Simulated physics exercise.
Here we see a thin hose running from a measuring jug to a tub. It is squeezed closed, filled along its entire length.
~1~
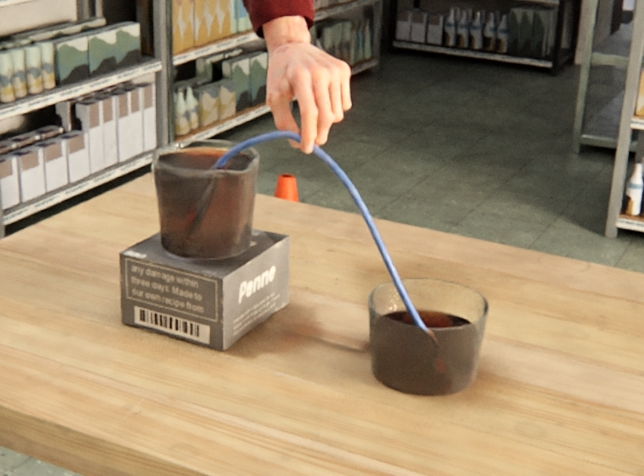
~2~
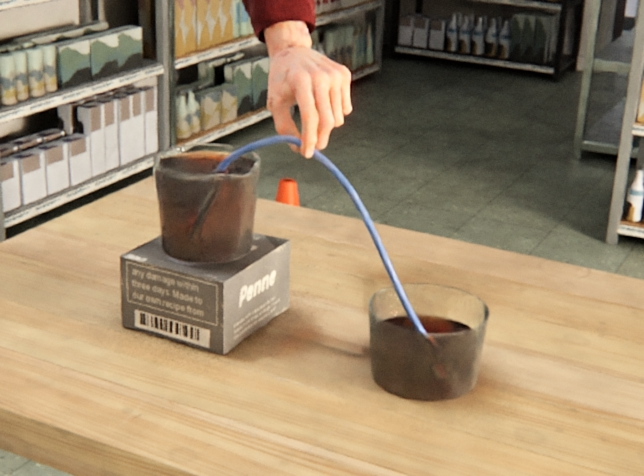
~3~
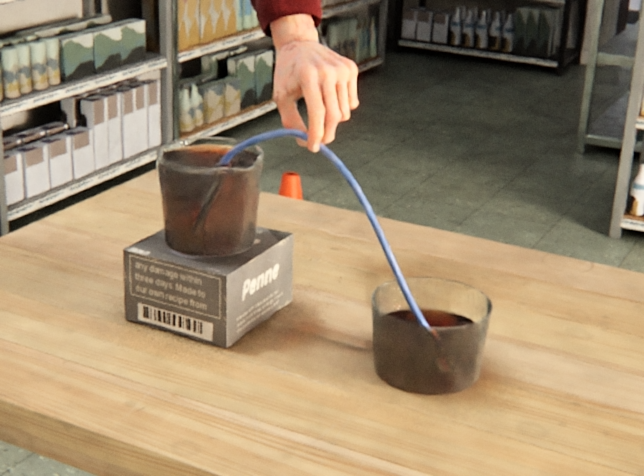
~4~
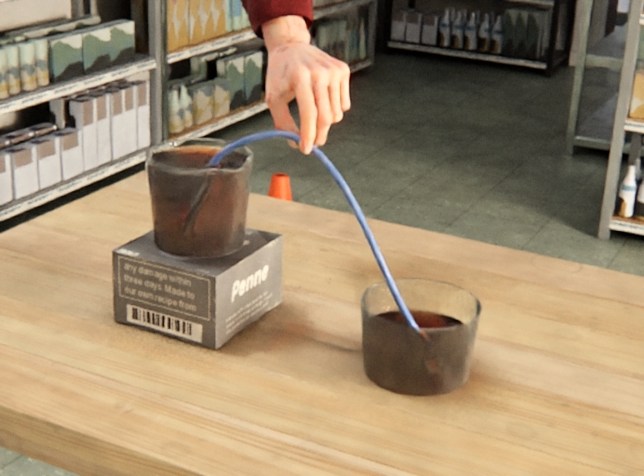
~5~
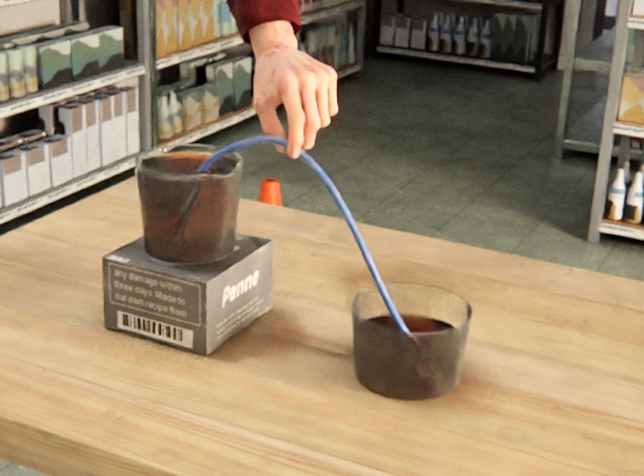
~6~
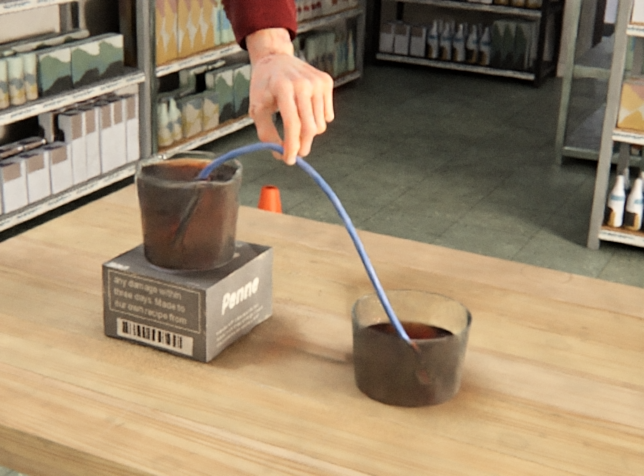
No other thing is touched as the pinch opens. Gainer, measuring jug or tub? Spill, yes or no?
Flow - the right one, taker - yes.
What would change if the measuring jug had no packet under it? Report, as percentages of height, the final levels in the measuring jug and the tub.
They end up near 60 and 85 in a hundred of their heights, in that order.
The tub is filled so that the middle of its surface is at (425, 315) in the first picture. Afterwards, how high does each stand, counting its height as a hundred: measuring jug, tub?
Around 15 per cent, then around 100 per cent.
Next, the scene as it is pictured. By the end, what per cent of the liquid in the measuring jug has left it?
About 85 %.
Shortly, the measuring jug is about two thirds full; the tub is about three quarters full.
Then, the measuring jug is about a third full; the tub is full to the brim; the lower one has lost some.
At the finish, the measuring jug is nearly empty; the tub is full to the brim; the lower one has lost some.
